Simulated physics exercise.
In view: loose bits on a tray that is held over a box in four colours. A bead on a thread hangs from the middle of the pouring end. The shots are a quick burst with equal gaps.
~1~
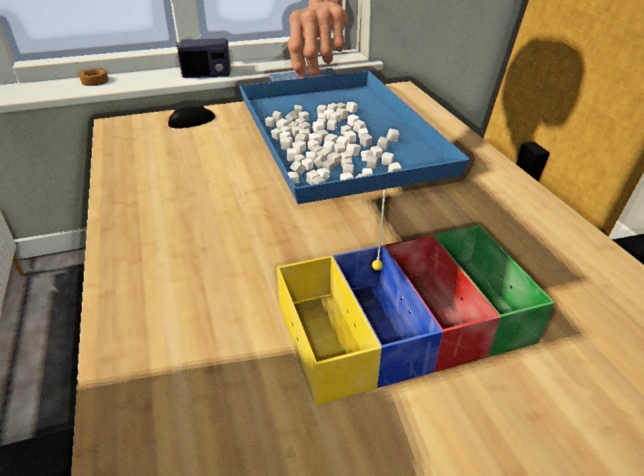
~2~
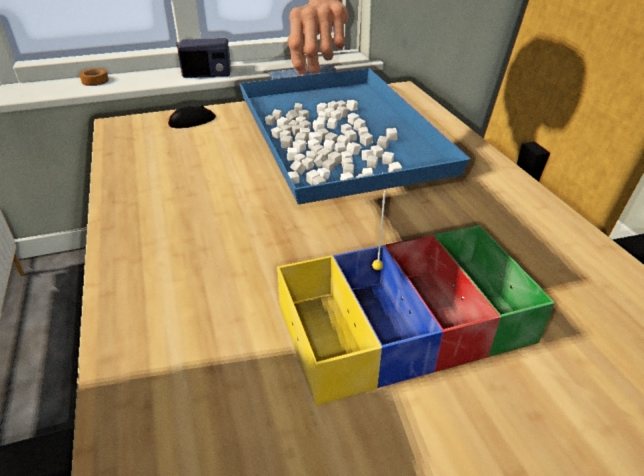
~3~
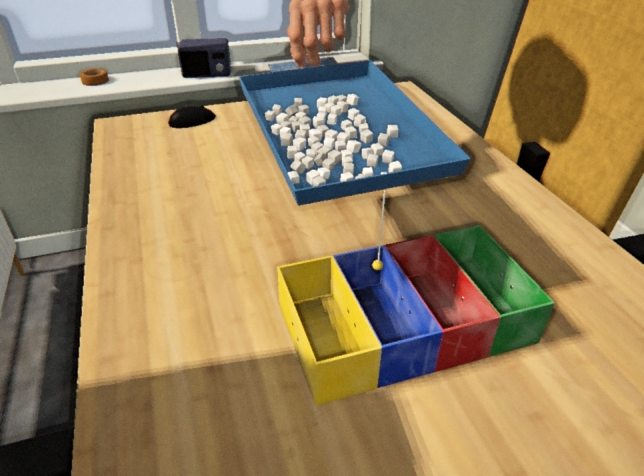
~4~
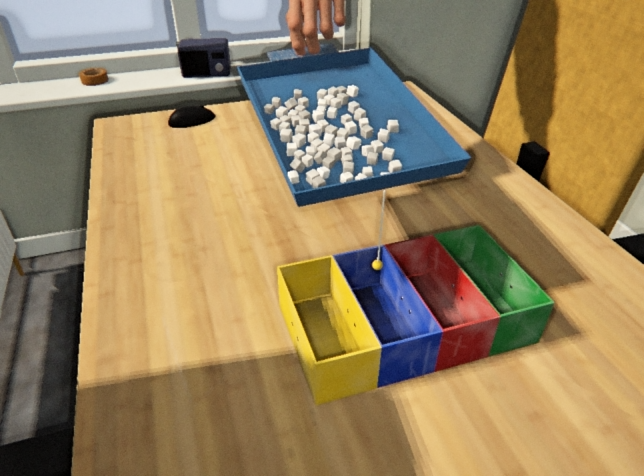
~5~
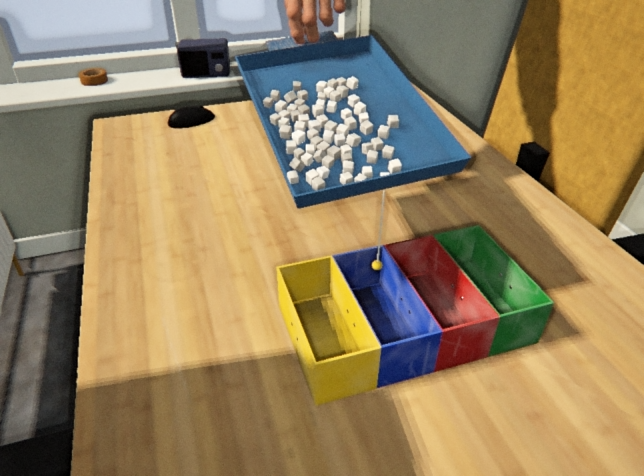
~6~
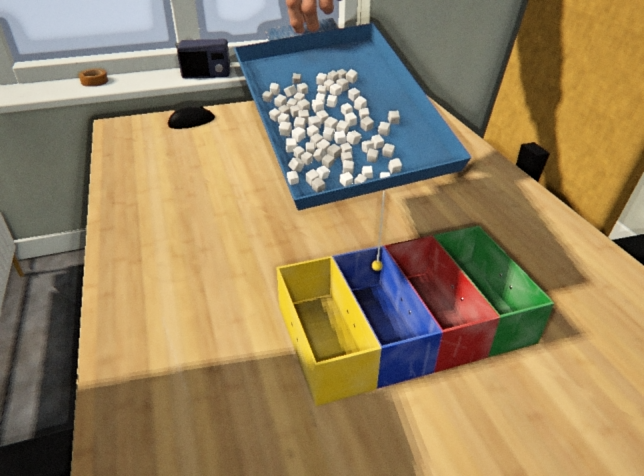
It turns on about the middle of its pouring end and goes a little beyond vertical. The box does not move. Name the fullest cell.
Fullest: The yellow cell.
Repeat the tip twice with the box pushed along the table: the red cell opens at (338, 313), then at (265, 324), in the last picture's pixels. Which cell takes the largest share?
In turn: The red one; green.
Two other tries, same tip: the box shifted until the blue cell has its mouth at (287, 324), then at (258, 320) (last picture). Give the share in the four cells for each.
Near 100 % and 90 %.
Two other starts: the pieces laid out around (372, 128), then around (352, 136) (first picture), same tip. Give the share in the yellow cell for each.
The first gives 50 %, the second 40 %.
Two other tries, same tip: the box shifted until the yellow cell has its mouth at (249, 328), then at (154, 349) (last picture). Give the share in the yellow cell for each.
Near 10 % and 0 %.
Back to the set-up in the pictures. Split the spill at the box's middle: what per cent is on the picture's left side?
It comes to 80 per cent or so.
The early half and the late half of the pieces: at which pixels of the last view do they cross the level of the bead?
Early half (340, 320), late half (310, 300).
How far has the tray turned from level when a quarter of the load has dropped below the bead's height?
At about 110°.
Just after the last frame, tray tipped steeply; every one on the tray.
A moment on, tray tipped right over; every one on the tray.
Further on, tray tipped past a quarter turn; roughly half in the yellow cell; roughly a quarter in the blue cell; roughly a third falling or outside the box.
When it is over, tray tipped past a quarter turn; roughly half in the yellow cell; roughly a quarter in the blue cell; not one in the red cell; not one in the green cell; roughly a third outside the box.
